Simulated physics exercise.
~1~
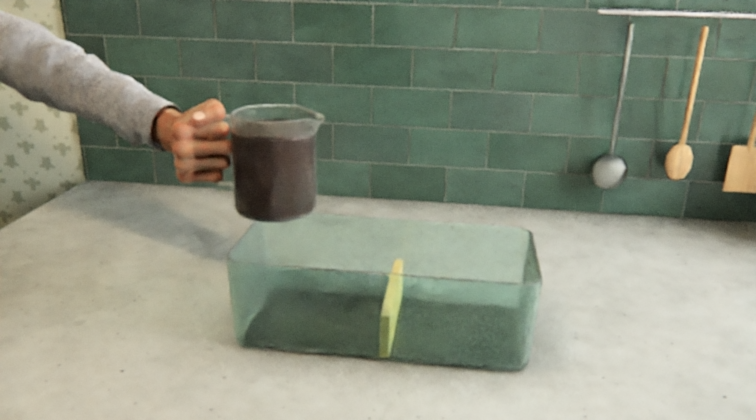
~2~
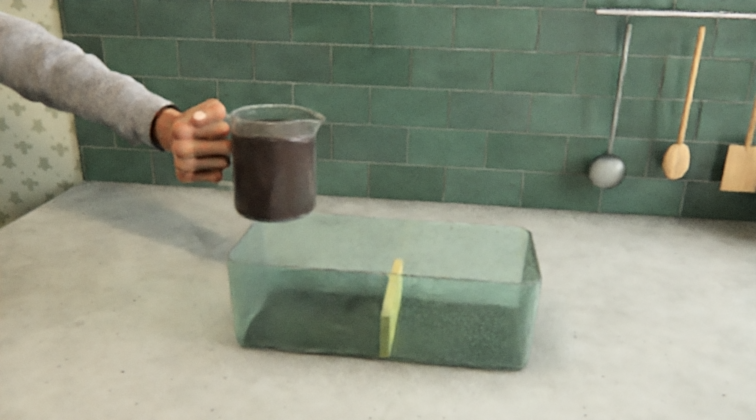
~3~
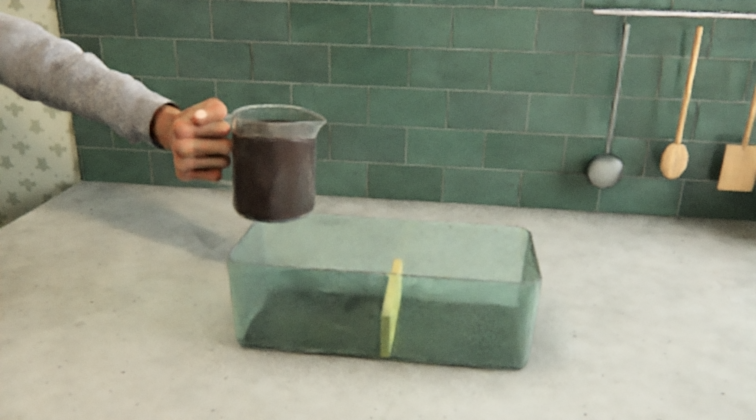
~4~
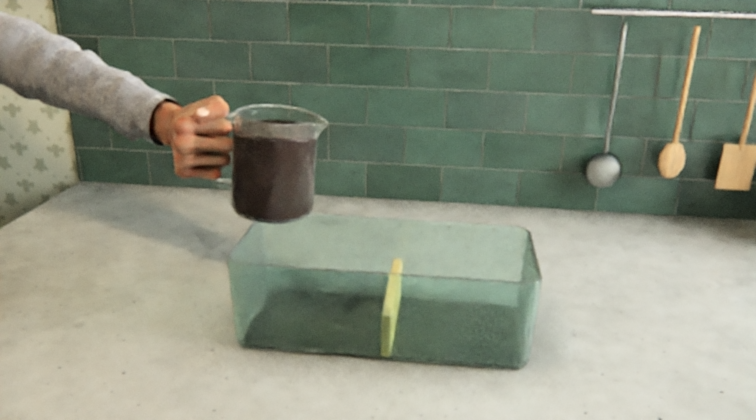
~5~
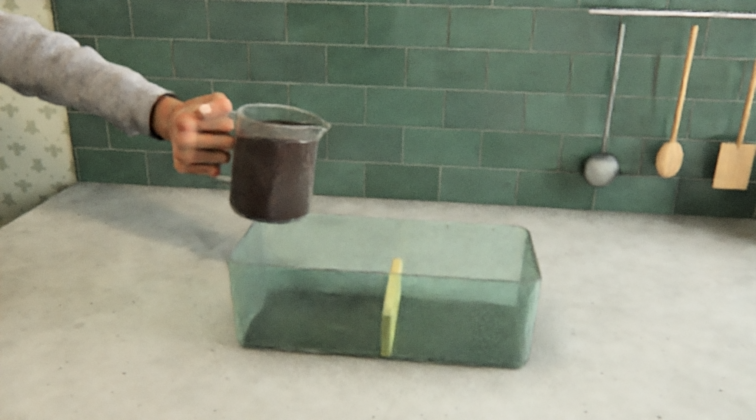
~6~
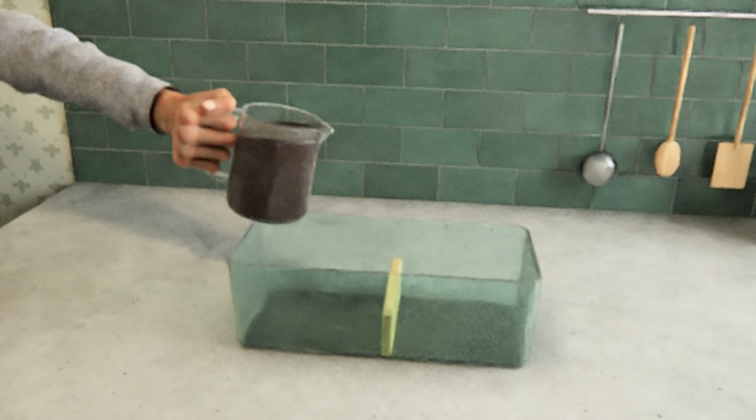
On a pale kitchen counter before green tiles, a hand holds a glass jug of dark liquid above a long clear basin with a yellow divider, at first nearly still, then tilts the jug slightly to the right.
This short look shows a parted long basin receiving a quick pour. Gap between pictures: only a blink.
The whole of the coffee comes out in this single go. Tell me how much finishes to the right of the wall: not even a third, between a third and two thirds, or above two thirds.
It works out to not even a third.
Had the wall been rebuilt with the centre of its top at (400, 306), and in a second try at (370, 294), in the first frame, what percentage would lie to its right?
15 % then 60 %.
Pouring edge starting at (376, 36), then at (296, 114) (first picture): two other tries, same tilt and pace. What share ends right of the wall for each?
95 % and 5 %.
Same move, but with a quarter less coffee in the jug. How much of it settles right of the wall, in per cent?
It works out near 0 percent.
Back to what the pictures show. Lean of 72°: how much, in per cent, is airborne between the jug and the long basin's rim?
Something like 15 per cent of it.
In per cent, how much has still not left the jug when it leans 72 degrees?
Some 80 per cent has not yet come out.
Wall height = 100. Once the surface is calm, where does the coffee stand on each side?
The left comes to 40 % and the right to 0 %.
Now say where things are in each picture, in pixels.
It leans 0°; its right rim is at (324, 118); the coffee meets the walls at (238, 126) and (315, 130); the long basin's rim runs from (246, 235) to (536, 256); the wall's top is at (393, 286), in the first frame.
It leans 1°; its right rim is at (325, 118); the coffee meets the walls at (238, 126) and (315, 130), in the second frame.
It leans 2°; its right rim is at (326, 120); the coffee meets the walls at (238, 126) and (315, 132), in the third frame.
It leans 4°; its right rim is at (328, 123); the coffee meets the walls at (240, 126) and (317, 132), in the fourth frame.
It leans 8°; its right rim is at (330, 126); the coffee meets the walls at (240, 128) and (318, 132), in the fifth frame.
It leans 12°; its right rim is at (333, 131); the coffee meets the walls at (243, 130) and (322, 133), in the sixth frame.
A moment on, the jug is tipped part way and 81 per cent is still to pour, 5 is left of the wall and 0 right of it.
Next, the jug is tipped right over and 27 per cent is still to pour, 52 is left of the wall and 7 right of it.
Then the jug is tipped right over and 3 per cent is still to pour, 86 is left of the wall and 8 right of it.
Later the jug is tipped right over and 0 per cent is still to pour, 90 is left of the wall and 8 right of it.
At rest 90 per cent lies left of the wall, 8 right of it and 1 outside.
